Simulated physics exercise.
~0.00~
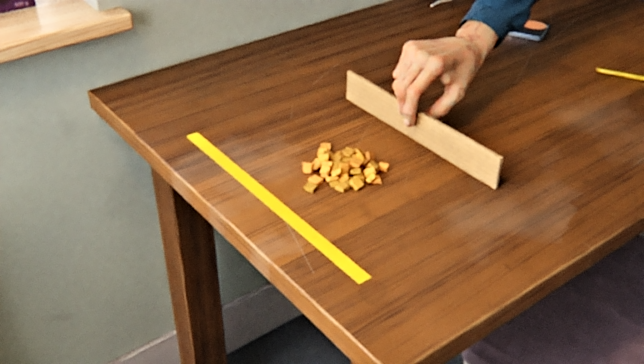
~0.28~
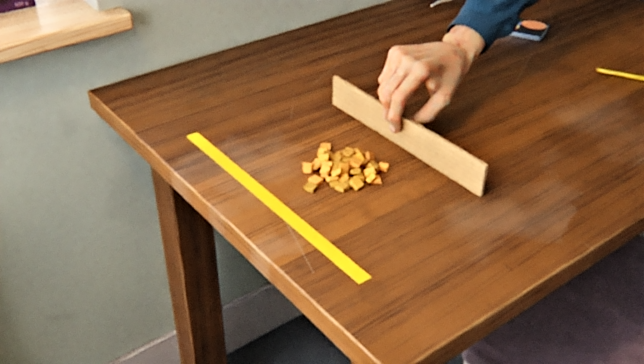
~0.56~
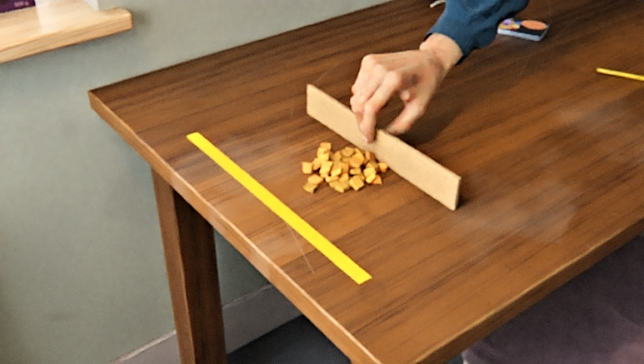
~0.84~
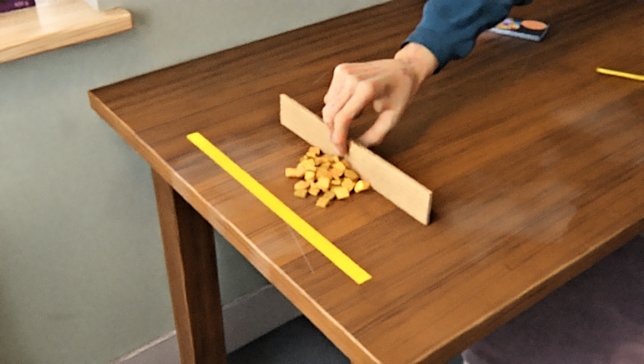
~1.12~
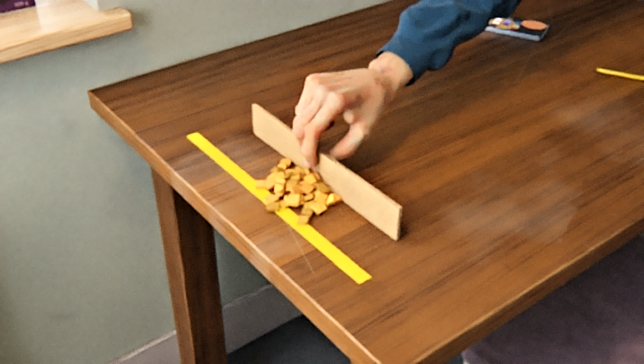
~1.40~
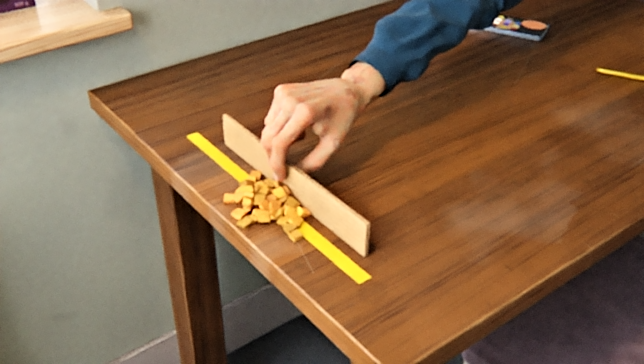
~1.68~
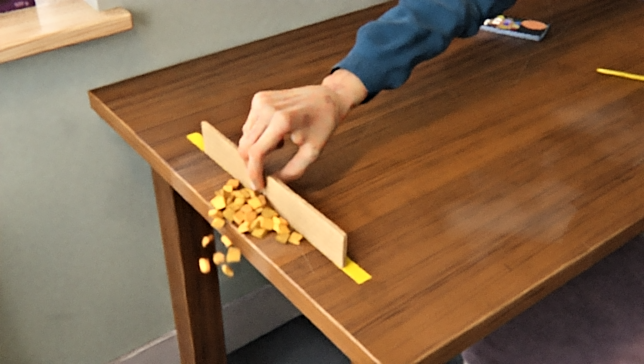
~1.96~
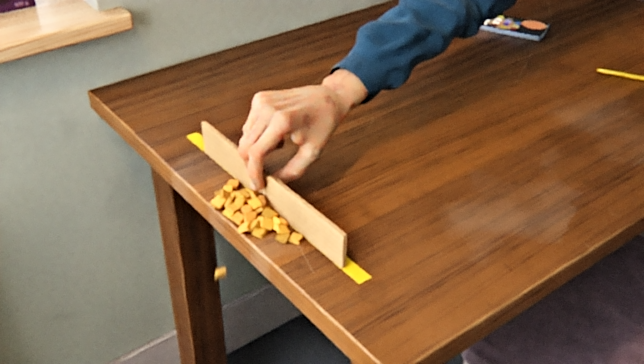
A hand slides a card left to the yellow tape, pushing some orange cubes off the table.
